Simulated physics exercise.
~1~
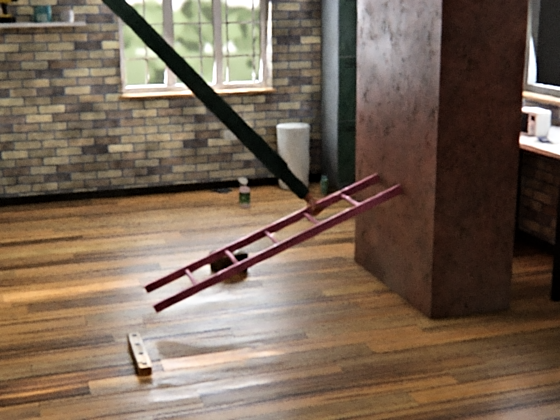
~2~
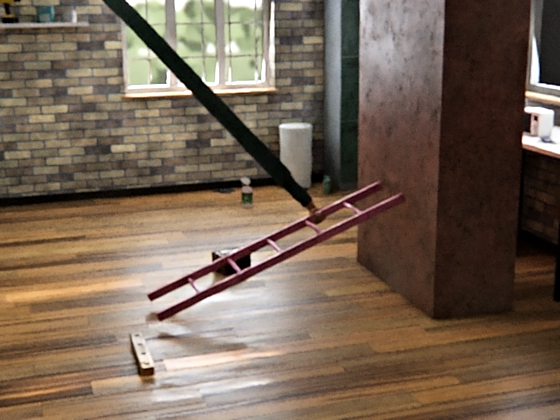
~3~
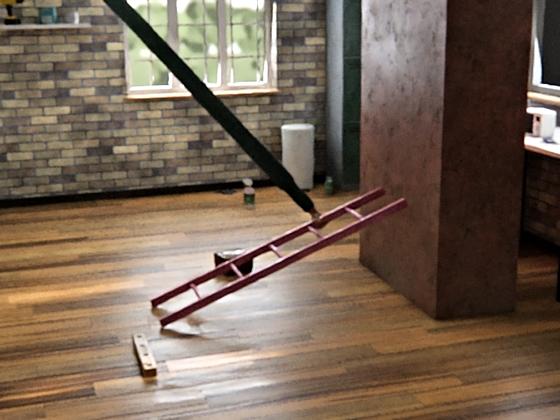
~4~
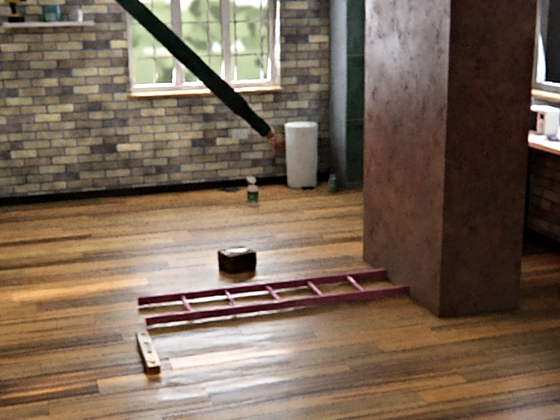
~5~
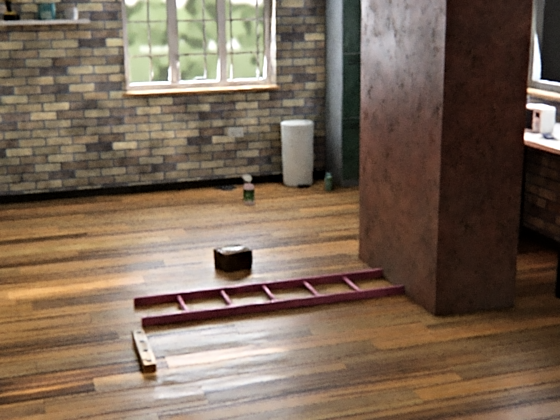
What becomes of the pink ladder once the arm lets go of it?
The pink ladder slips down and ends up lying flat on the floor by the foot of the cupboard.
The video shows a pink ladder leaning at a low slant against a tall brown cupboard, with a long dark green arm reaching to it. The ladder slips down, the arm lets go and draws back, and the ladder ends lying flat on the wooden floor.
